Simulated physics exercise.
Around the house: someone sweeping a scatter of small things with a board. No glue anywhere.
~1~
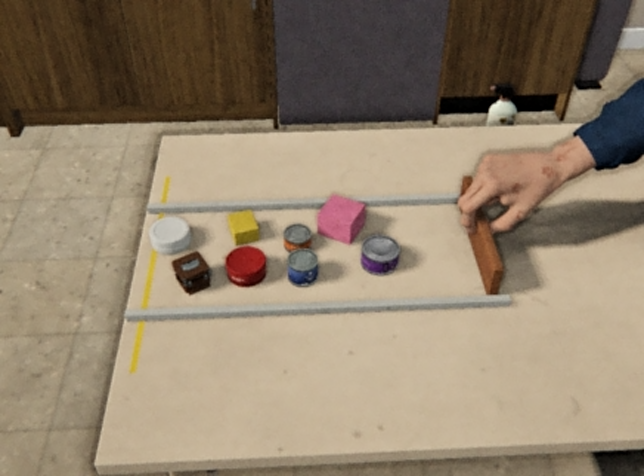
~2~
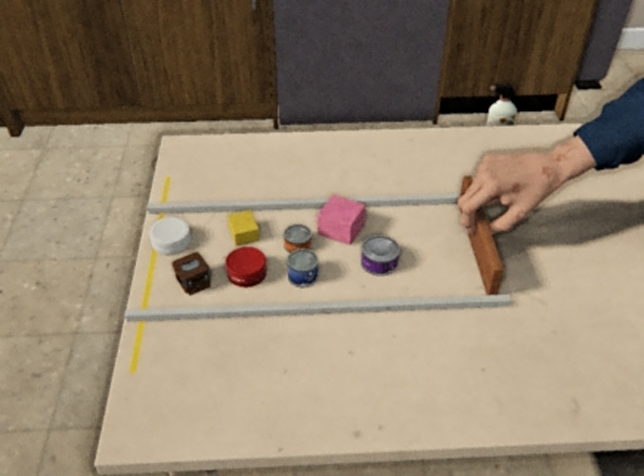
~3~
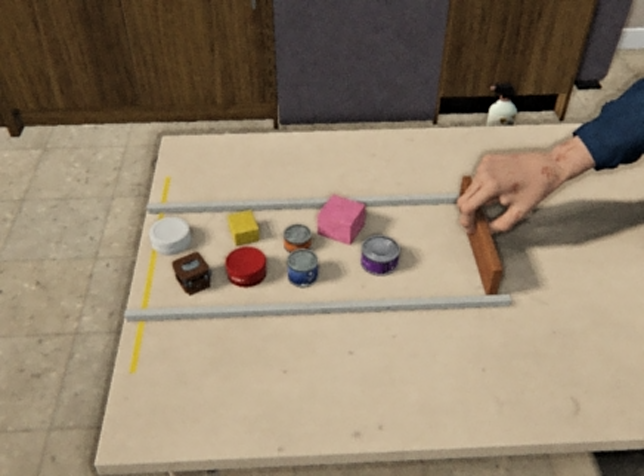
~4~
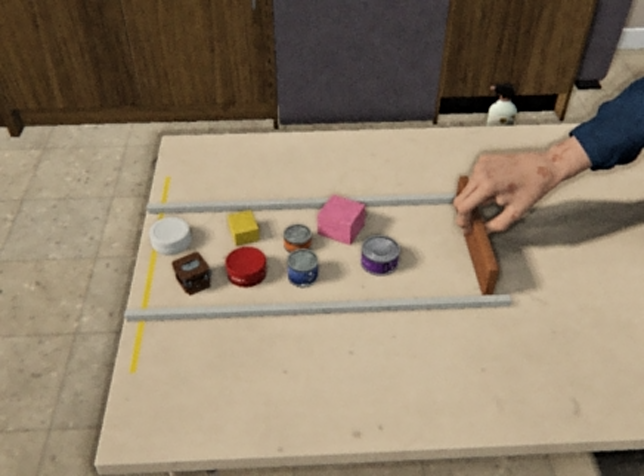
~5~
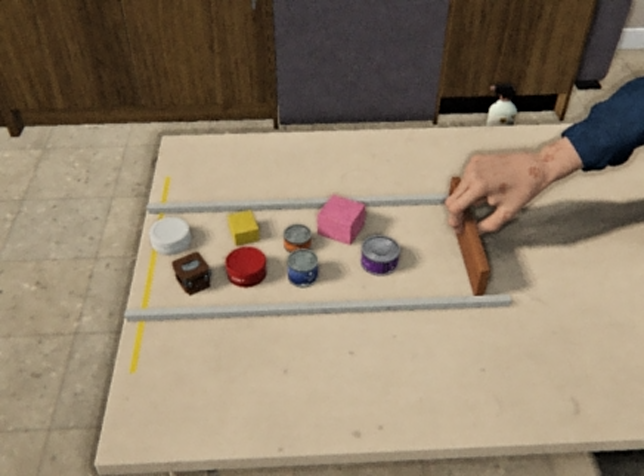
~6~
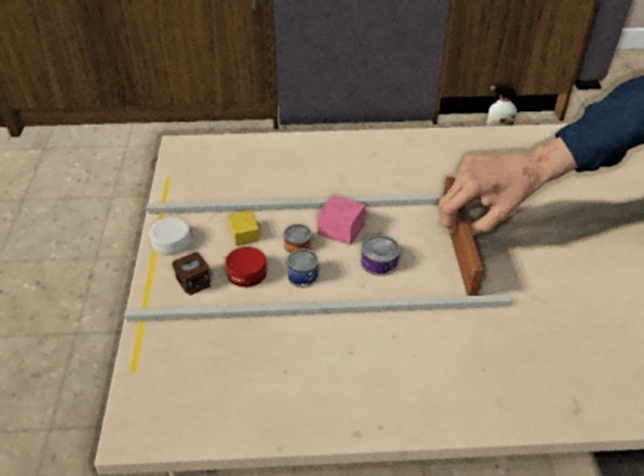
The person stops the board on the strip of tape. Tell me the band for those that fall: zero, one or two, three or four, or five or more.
Here the number that fall off is five or more.
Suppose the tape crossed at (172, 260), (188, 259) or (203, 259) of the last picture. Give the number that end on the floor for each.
The counts: 5, 2 and 2.
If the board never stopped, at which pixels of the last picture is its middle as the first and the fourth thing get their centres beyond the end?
About (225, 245), then (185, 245).
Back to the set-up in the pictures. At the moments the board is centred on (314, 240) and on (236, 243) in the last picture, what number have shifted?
First 5, then 8.
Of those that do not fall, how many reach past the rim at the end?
It comes to 1.
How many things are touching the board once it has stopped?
It touches 1.
Soon after, none off yet; white lid at rest near (171, 236); brown case at rest near (192, 274); yellow block at rest near (244, 228).
In the end, the number that fall off is five or more; gone, purple tin, pink block, orange pot, red tub, yellow block, brown case and white lid.
